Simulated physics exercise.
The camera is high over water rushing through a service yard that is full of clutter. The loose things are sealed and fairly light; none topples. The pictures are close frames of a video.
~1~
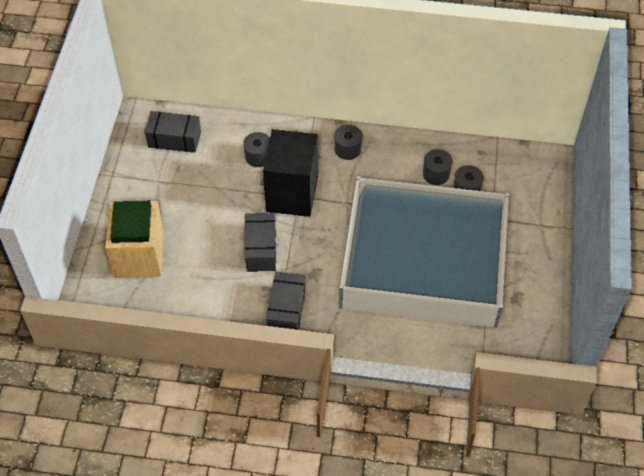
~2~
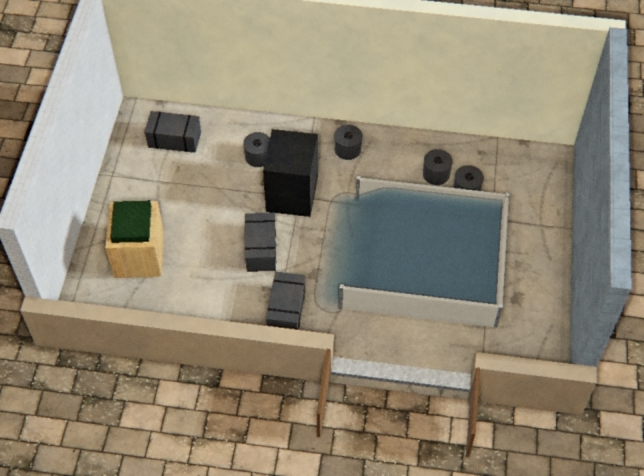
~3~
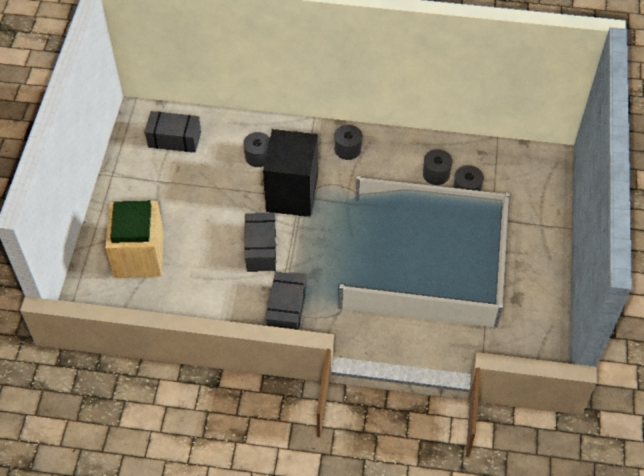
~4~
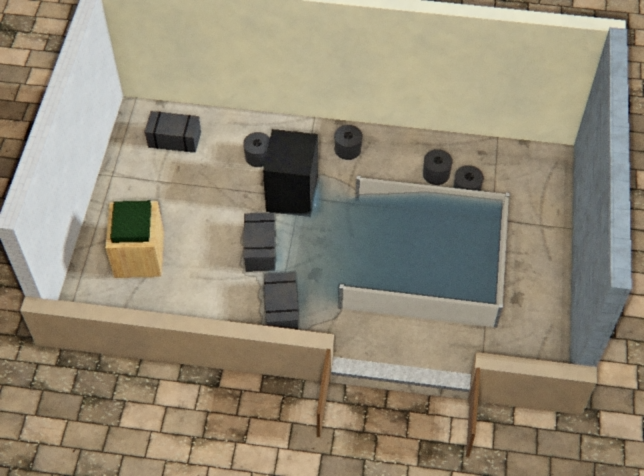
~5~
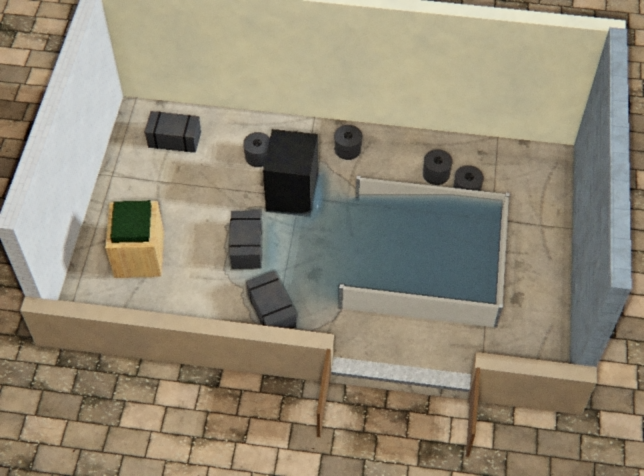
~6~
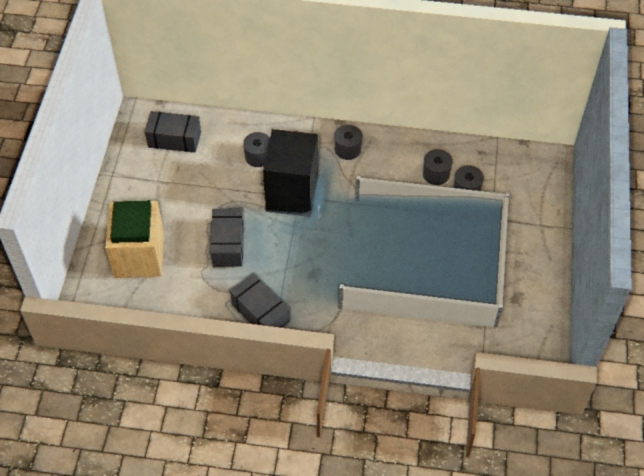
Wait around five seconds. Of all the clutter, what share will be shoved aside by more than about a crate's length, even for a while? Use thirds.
It is from one to two thirds.
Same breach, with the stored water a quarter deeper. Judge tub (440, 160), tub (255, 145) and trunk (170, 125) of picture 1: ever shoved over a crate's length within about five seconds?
One after the other: Not that far, never so far, moved that far.
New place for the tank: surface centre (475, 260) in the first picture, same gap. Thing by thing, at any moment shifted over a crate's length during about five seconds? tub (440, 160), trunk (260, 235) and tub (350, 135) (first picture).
In turn: No, that far or more, moved that far.
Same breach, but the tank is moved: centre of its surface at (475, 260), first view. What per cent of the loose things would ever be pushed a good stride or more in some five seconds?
Some 40 per cent.
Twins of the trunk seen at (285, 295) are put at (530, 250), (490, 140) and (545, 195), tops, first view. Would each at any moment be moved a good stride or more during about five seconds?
In turn: Under that, shifted that much, under that.
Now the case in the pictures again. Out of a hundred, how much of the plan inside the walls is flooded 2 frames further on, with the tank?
Near 35 in a hundred.
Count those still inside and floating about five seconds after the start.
That makes 3.
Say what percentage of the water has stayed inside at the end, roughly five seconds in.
Close to 100 %.
A moment on, 2 of 7 are well off their spots; 0 afloat.
Next, 3 of 7 are well off their spots; 3 afloat.
Later, 3 of 7 are well off their spots; 3 afloat.
In the end, 4 of 7 are well off their spots, and 4 have been at some point; 3 afloat.
